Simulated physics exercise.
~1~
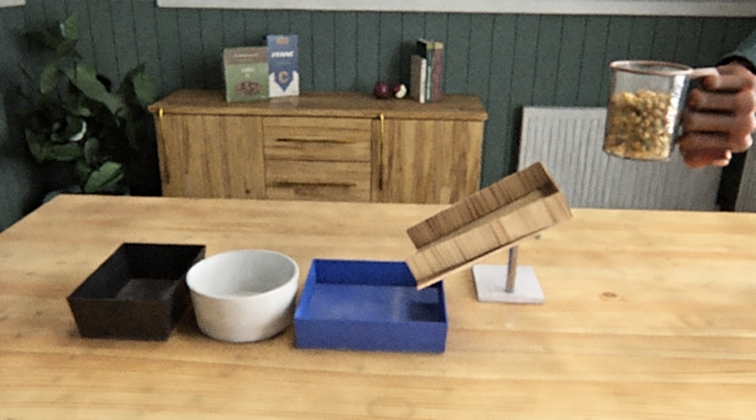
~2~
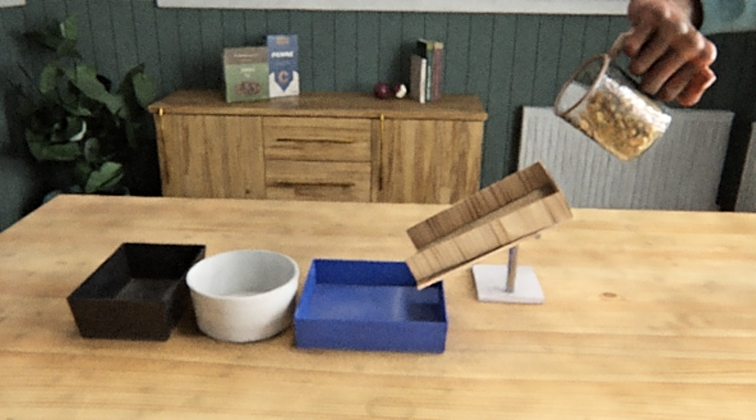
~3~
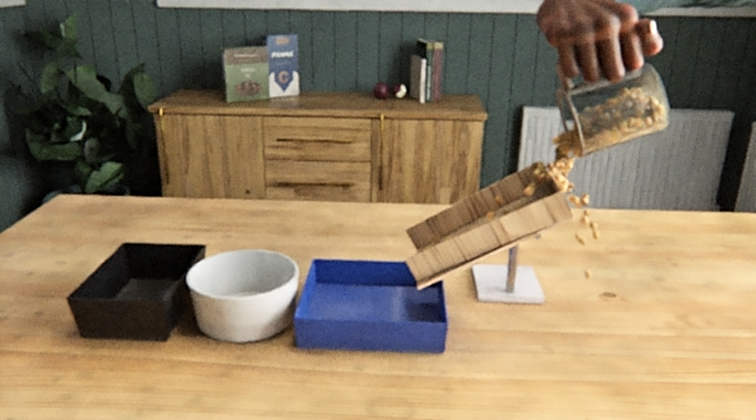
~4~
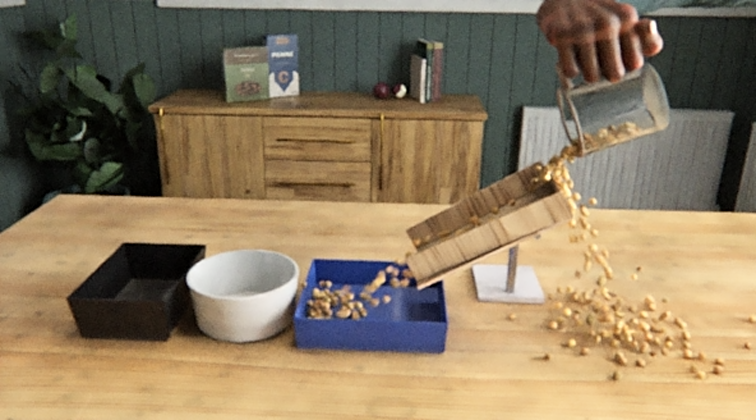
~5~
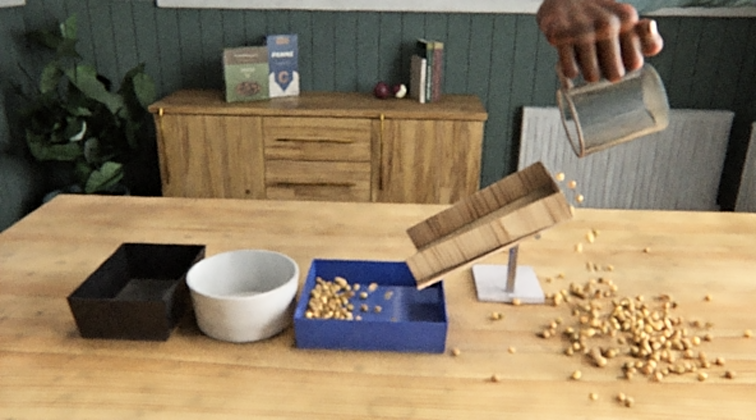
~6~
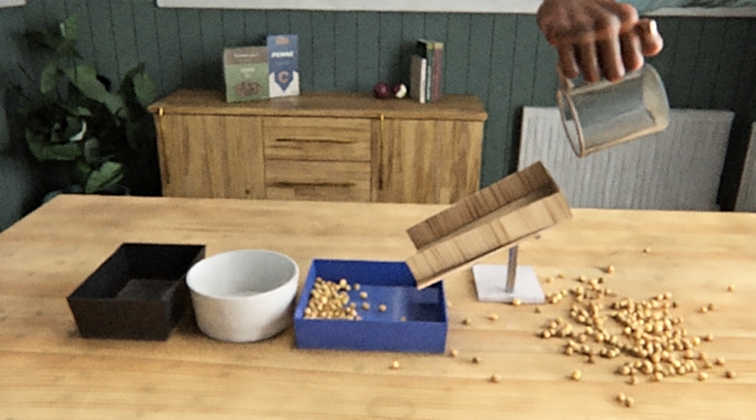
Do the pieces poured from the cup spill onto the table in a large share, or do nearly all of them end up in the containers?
A large share spills onto the table, more than lands in the blue tray. The blue tray still catches a good part, while the white bowl and the black tin get none.
